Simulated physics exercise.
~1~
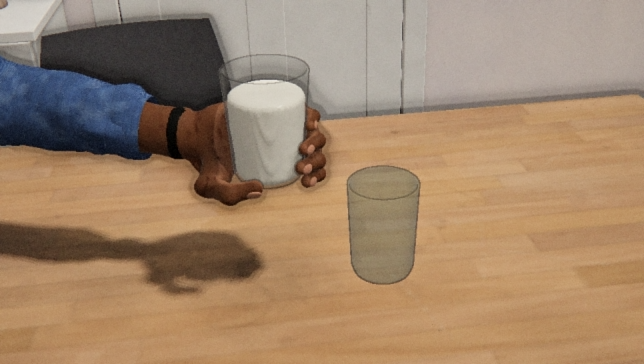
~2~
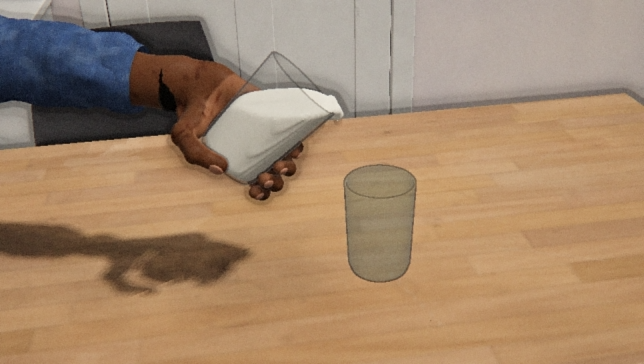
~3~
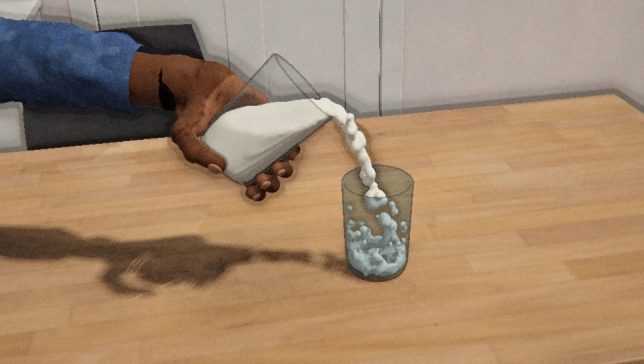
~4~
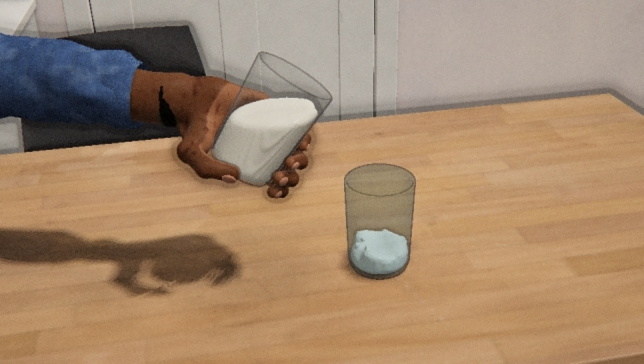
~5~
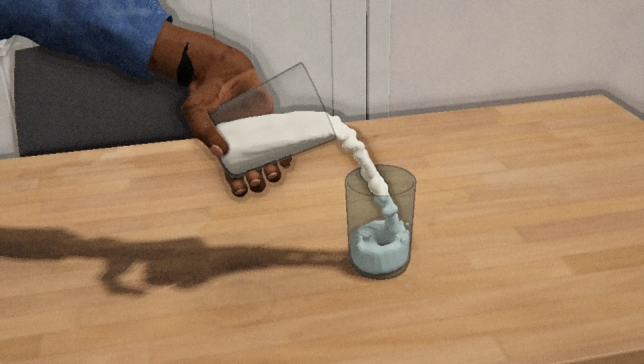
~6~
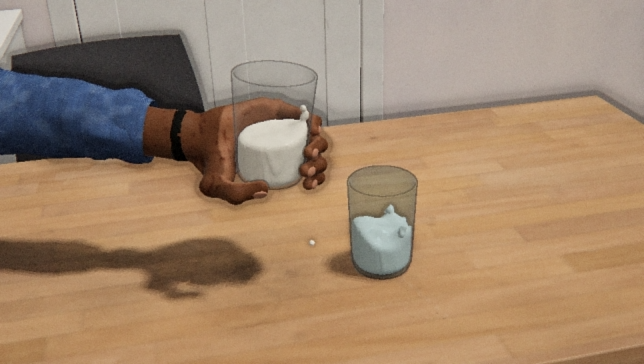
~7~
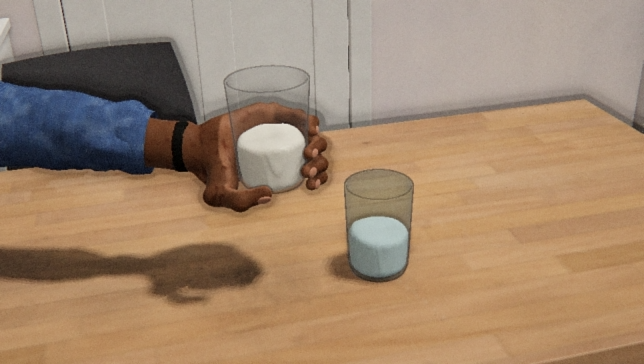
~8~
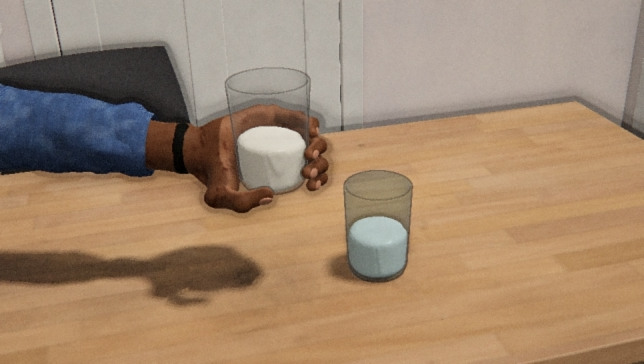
A hand pours milk from a glass into a tumbler twice, leaving both partly filled.
